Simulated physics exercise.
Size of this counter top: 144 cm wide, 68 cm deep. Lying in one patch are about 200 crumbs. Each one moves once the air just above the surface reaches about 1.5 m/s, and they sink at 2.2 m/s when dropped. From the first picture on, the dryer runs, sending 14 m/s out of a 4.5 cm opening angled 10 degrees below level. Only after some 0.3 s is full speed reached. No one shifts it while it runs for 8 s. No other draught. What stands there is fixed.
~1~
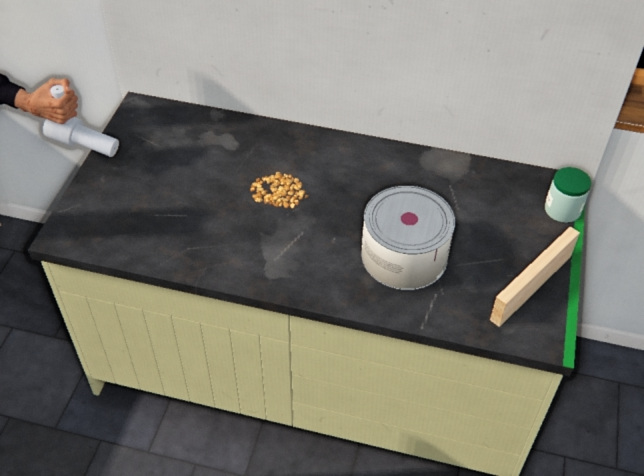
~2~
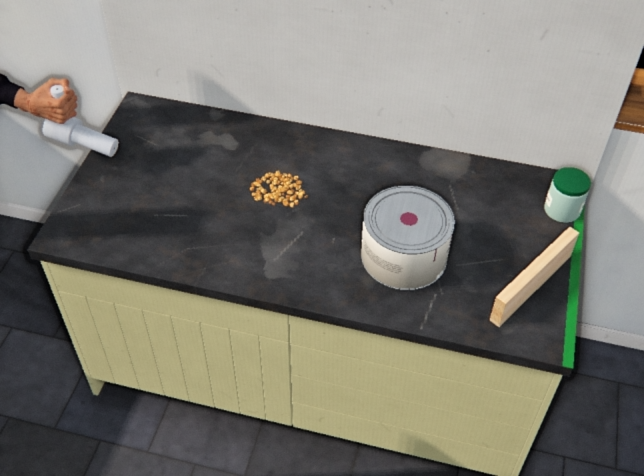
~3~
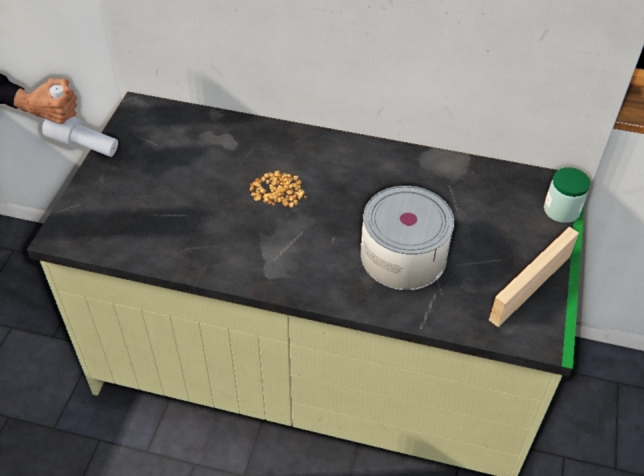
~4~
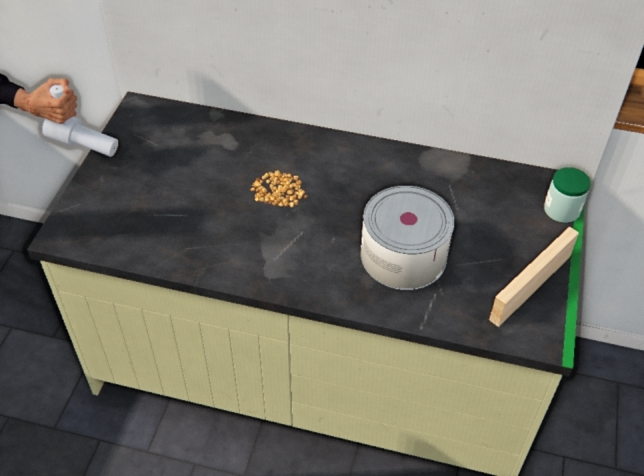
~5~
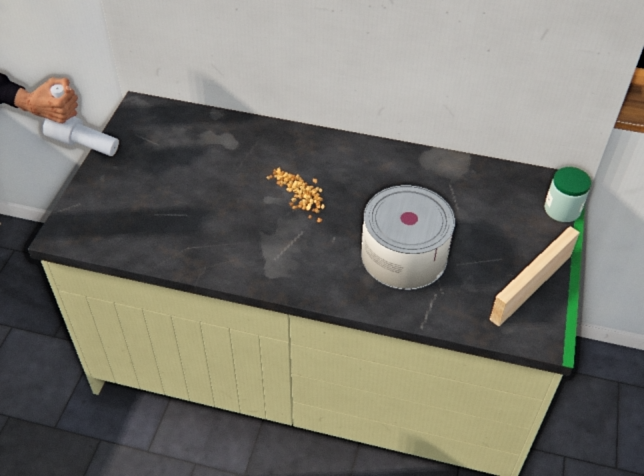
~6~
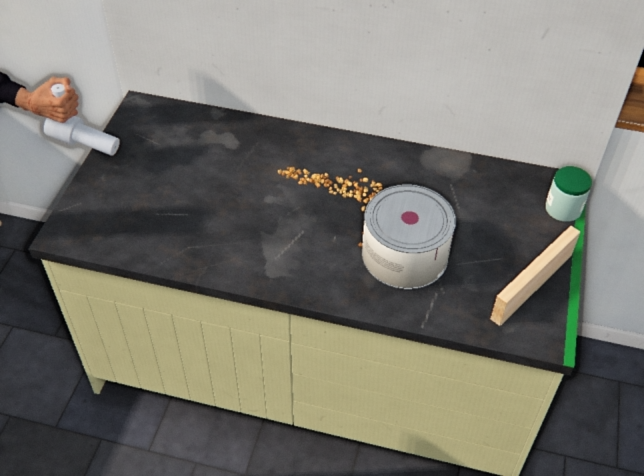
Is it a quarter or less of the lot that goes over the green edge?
Over a quarter is lost there.
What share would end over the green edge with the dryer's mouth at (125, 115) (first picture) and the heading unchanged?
Then around 40 percent.
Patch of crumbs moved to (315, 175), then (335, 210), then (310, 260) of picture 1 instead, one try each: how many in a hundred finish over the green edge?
50 %, 80 %, 0 %.
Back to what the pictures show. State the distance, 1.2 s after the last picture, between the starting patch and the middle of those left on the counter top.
The centre sits some 80 cm from where it began.
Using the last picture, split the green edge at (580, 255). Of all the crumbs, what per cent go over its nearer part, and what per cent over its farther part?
Some 2 % go over the nearer part and around 80 % over the farther part.
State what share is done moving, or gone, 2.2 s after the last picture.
Roughly 80 % of them.
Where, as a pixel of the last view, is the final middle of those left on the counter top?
Near (547, 199).
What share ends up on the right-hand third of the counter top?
I'd put it at about 20 percent.
Then, 1.2 s after the last picture, 43 % are on the move or not yet settled, 51 % are over the green edge; the middle of those still in play is near (557, 171).
Then, 2.2 s after the last picture, 25 % are on the move or not yet settled, 65 % are over the green edge; the middle of those still in play is near (554, 192).
Then, 4.1 s after the last picture, 12 % are on the move or not yet settled, 74 % are over the green edge; the middle of those still in play is near (548, 196).
Then, 7.7 s after the last picture, at the end, 78 % are over the green edge; the middle of those still in play is near (547, 199).
